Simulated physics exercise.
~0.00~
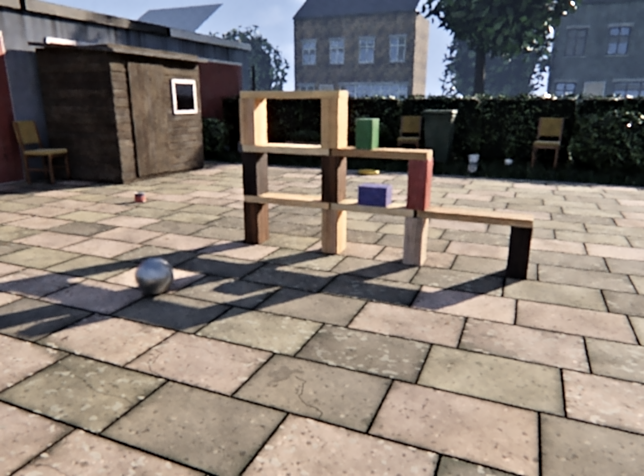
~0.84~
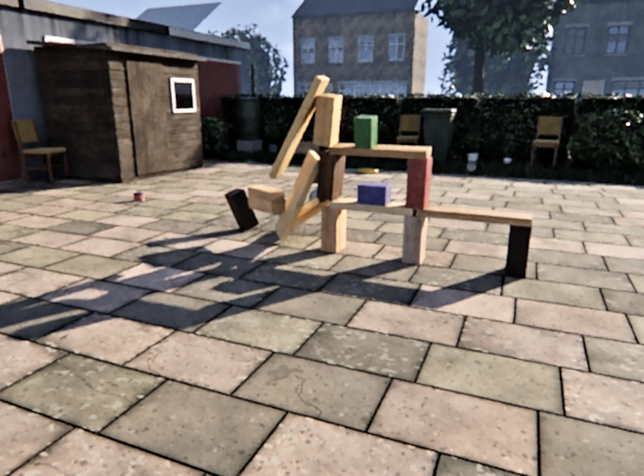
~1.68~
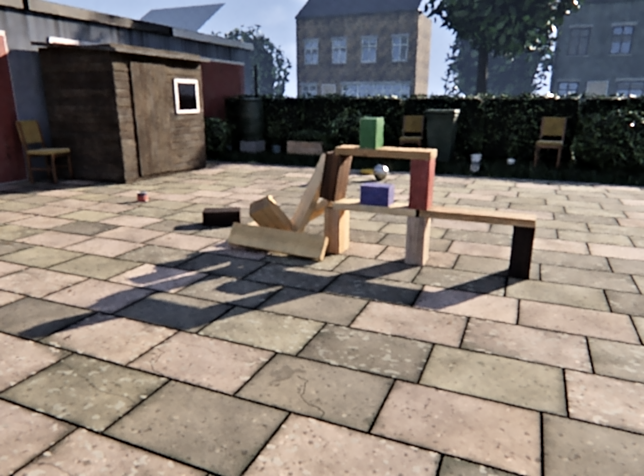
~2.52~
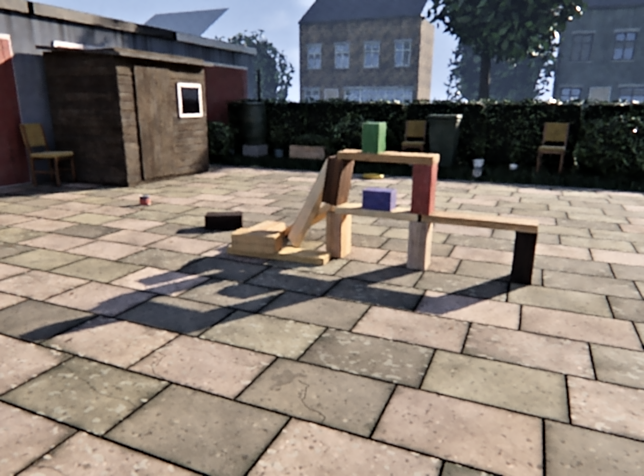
A steel ball lies on sunlit paving to the left of a stepped wooden structure of posts and planks, seen from a slightly swaying camera in a yard with a brown shed, chairs and a hedge behind. A green block sits on the middle level, a blue block below it, and a red post stands at right. The ball strikes the left side, and the tall left section tilts and collapses. The ball passes on behind the structure and disappears from view. Planks lie heaped at left, while the red post, green block and blue block stay up.
